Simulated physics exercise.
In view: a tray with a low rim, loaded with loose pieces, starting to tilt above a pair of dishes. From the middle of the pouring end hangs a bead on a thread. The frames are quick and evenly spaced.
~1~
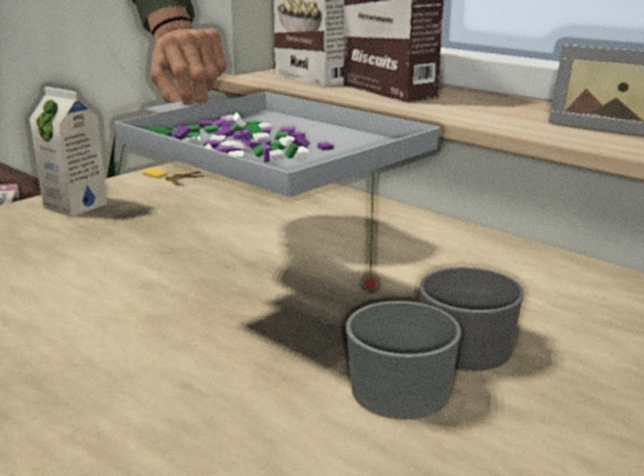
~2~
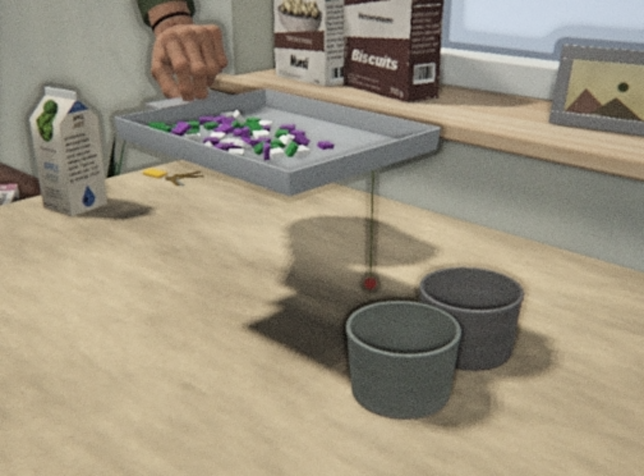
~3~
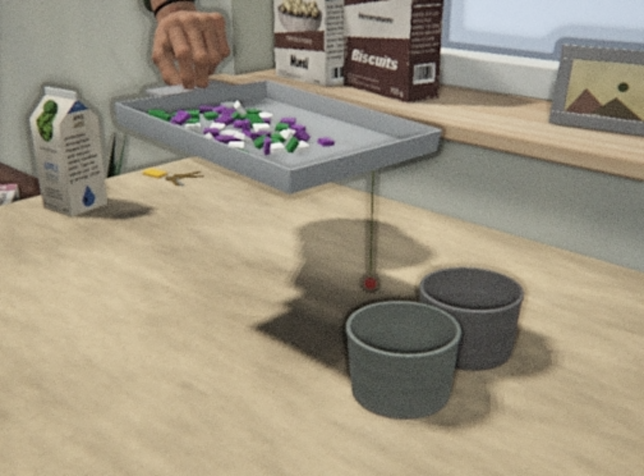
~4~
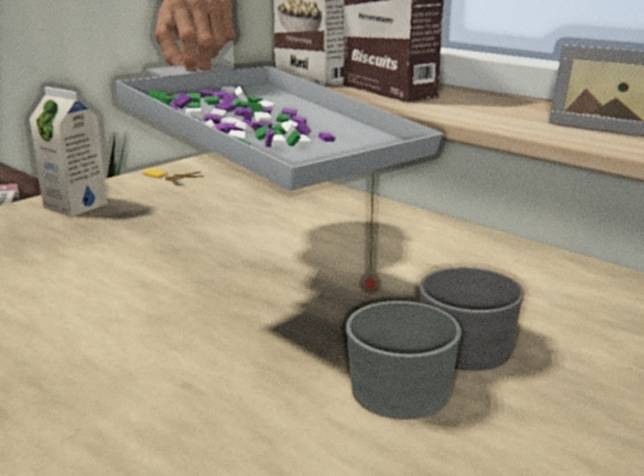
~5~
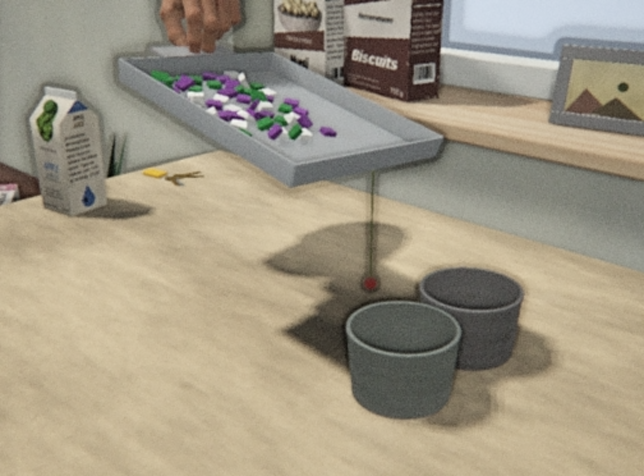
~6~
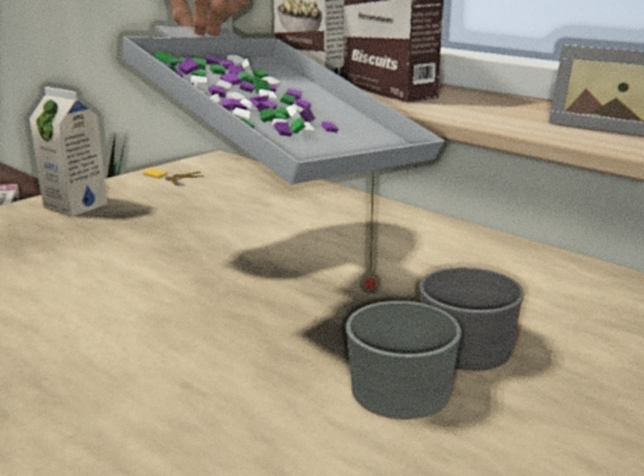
In the video, a hand lifts the far end of a gray tray of purple, green and white pieces above two gray dishes, steadily steepening its slant toward the right, while the pieces stay mostly bunched near the raised end.
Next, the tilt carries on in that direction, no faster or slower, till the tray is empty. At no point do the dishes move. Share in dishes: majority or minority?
Majority.
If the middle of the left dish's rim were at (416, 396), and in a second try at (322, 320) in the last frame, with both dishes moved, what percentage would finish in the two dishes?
0 and 40 %.
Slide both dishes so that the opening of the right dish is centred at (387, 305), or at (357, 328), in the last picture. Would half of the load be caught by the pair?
First shift, a minority share; second shift, a minority share.
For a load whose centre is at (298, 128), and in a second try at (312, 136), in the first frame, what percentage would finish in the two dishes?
Estimate: 60 % first, 70 % second.
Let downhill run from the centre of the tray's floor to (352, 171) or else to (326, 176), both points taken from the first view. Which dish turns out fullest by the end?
Tilt 1: Left-side dish. Tilt 2: Left-side dish.
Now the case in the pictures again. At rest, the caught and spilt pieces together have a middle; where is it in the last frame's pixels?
About (452, 338).
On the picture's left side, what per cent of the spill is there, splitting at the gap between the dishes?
Estimate: Near 70 per cent.
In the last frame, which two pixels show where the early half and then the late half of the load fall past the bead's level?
(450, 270), then (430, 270).
Just after the last frame, tray tipped steeply; every one on the tray.
A moment on, tray tipped past a quarter turn; the larger part on the tray; just a few in the left dish; about a tenth in the right dish; about a tenth outside both.
Further on, tray tipped past a quarter turn; roughly a quarter in the left dish; roughly half in the right dish; roughly a third outside both.
When it is over, tray tipped past a quarter turn; roughly a quarter in the left dish; roughly half in the right dish; roughly a third outside both.
